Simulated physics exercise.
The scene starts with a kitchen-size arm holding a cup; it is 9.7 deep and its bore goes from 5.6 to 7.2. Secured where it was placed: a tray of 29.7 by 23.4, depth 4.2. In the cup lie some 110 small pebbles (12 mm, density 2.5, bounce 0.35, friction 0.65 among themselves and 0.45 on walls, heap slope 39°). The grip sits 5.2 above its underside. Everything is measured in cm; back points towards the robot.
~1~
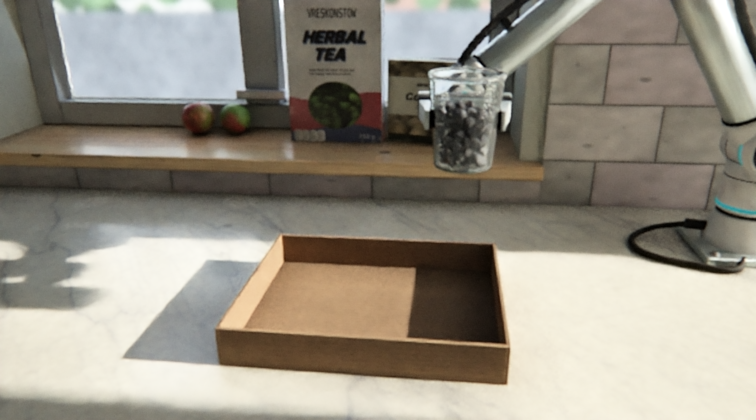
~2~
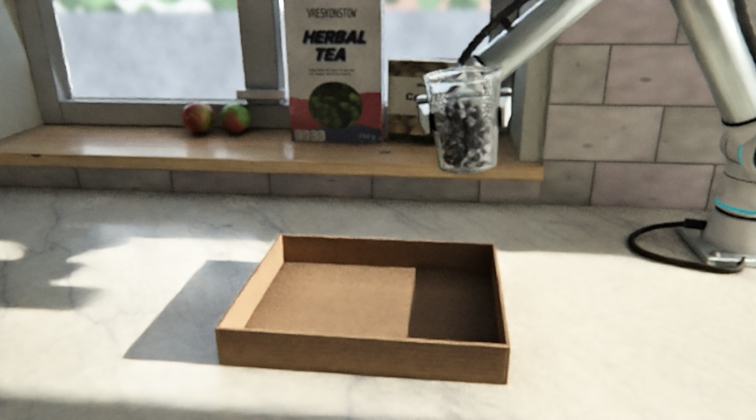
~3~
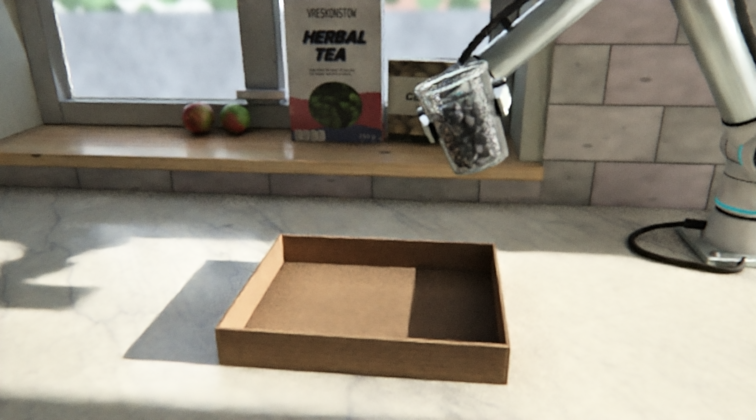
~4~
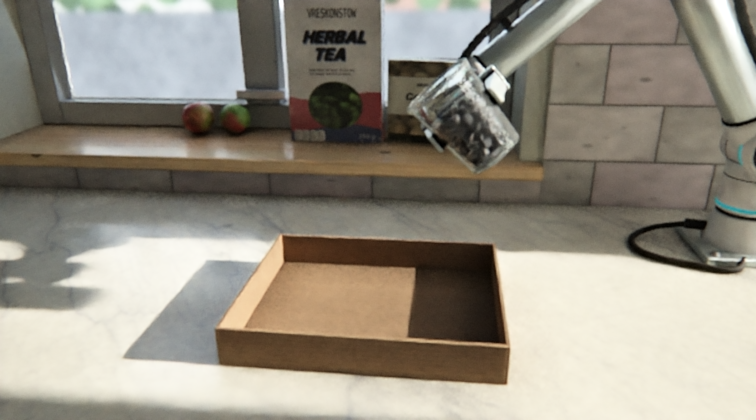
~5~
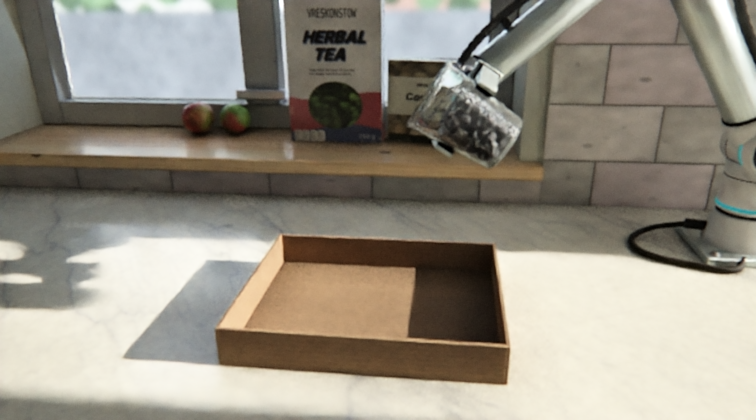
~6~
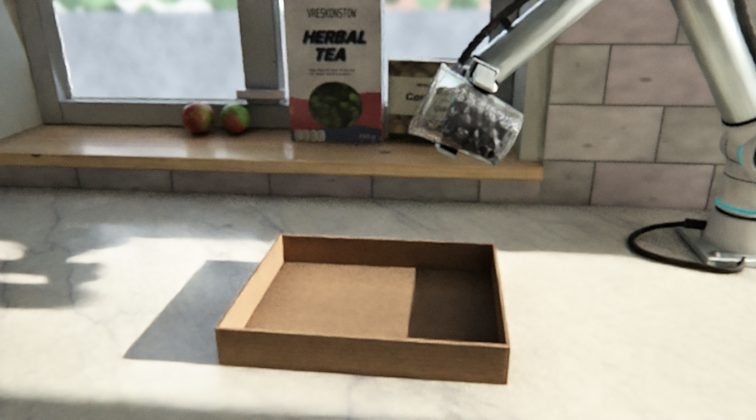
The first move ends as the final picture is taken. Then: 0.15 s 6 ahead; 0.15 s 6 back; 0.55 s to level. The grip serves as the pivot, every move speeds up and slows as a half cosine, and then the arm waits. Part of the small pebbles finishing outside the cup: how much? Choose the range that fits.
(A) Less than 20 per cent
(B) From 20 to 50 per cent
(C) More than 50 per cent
A, less than 20 per cent.
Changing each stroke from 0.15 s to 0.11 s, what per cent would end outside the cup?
Then roughly 30 percent.
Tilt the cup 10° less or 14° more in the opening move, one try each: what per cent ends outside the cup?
Estimates: 5 % then 35 %.
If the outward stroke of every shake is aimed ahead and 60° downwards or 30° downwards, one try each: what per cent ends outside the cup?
Try one gives about 0 in a hundred, try two about 0 in a hundred.
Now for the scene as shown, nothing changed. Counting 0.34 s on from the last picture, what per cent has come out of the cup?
I'd say some 10 percent.
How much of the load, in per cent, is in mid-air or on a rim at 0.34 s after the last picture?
Around 10 percent of the load.
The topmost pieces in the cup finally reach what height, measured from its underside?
Height at rest: Approx. 8.0 cm.
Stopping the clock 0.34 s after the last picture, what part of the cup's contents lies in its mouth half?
40 %.
Then, 0.34 s after the last picture, tilted 63° forward, highest piece 26 above the table; 95 in the cup, 11 in flight or on a rim.
Then, 0.68 s after the last picture, tilted 14° forward, highest piece 28 above the table; 95 in the cup, 11 in the tray.
Then, 1.05 s after the last picture, level, highest piece 28 above the table; 95 in the cup, 11 in the tray.
Then, 2.10 s after the last picture, level, highest piece 28 above the table; 95 in the cup, 11 in the tray.
Final count, 95 in the cup, 11 in the tray. That is 10 % outside the cup.
